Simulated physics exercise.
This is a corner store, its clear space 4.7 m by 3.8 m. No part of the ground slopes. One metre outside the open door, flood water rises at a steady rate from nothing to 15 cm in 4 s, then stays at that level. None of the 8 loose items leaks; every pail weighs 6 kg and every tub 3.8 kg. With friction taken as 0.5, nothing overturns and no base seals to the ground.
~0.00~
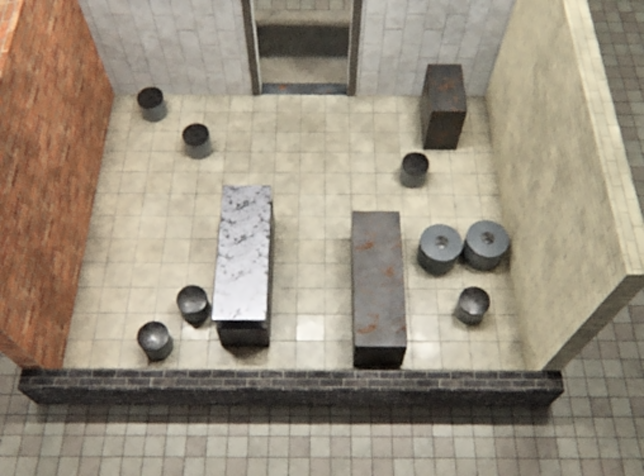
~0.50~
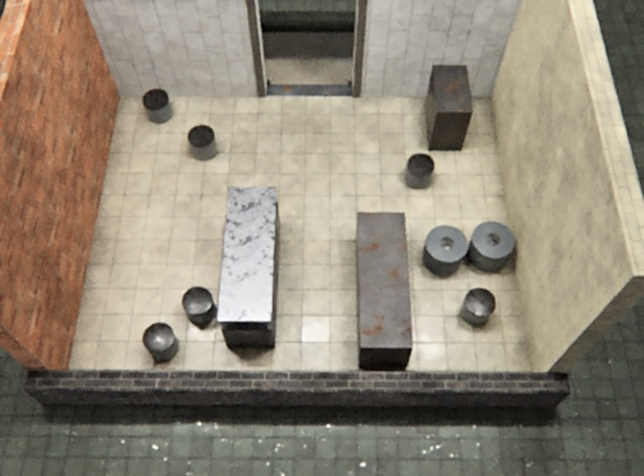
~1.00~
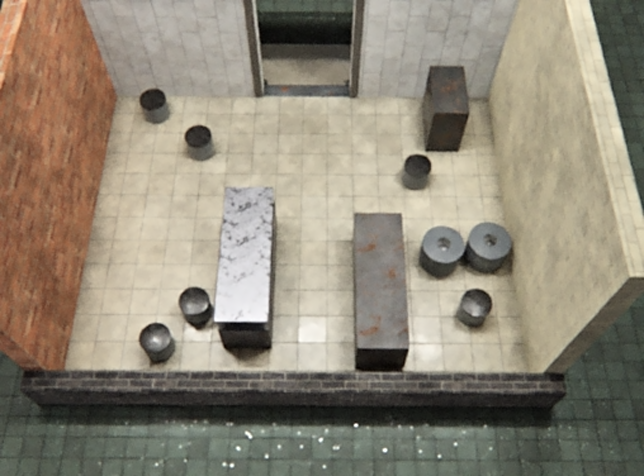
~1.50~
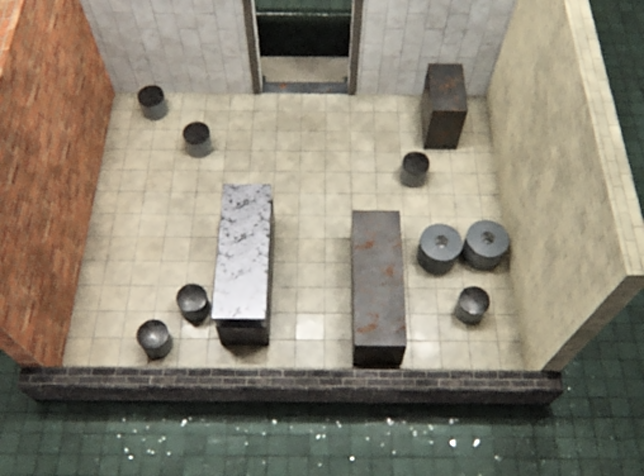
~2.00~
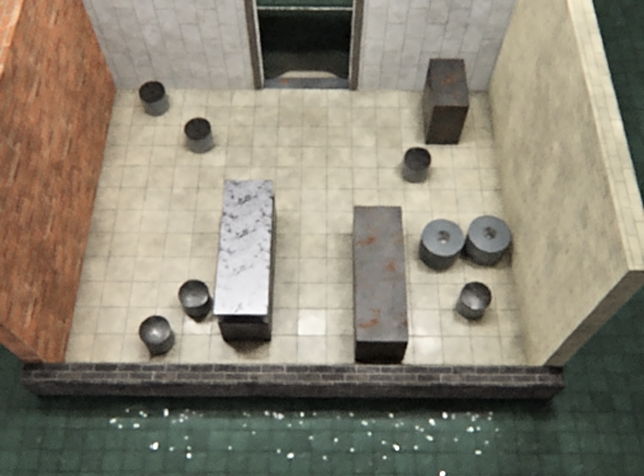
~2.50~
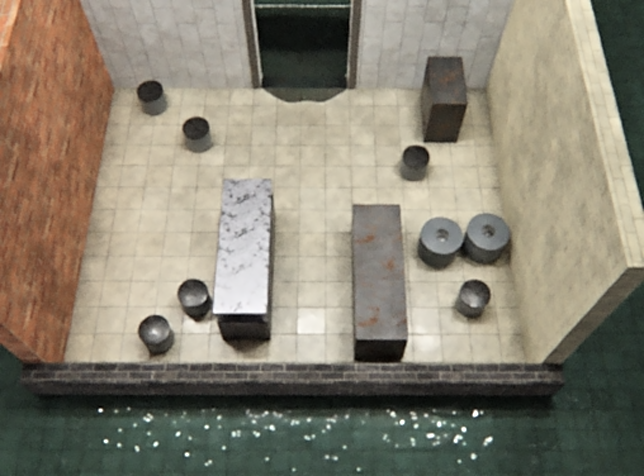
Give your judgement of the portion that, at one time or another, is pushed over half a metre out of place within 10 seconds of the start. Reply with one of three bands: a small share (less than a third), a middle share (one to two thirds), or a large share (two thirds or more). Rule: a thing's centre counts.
A small share, less than a third.
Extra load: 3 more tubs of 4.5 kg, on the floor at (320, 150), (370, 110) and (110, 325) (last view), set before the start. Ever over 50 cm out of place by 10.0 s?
Sequence: Above the line / below the line / below the line.
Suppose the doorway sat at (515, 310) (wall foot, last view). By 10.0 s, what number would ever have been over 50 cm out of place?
That gives 3 of them.
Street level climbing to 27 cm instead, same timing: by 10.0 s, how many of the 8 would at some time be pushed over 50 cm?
So the tally would be 5.
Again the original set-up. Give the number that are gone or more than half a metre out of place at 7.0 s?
By my tally, 0.
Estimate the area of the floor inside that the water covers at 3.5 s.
Around 1.5 m2 of it.
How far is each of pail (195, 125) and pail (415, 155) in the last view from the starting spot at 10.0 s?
They've ended up 0 cm and 0 cm away, in that order.
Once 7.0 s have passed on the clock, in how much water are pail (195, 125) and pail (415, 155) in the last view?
Roughly 2 and 2 cm.
After 3.5 s 0 of 8 are over 50 cm from their spots; 0 afloat.
After 4.5 s 0 of 8 are over 50 cm from their spots; 0 afloat.
After 7.0 s 0 of 8 are over 50 cm from their spots; 0 afloat.
After 10.0 s 0 of 8 are over 50 cm from their spots, and 0 have been at some point; 2 afloat.
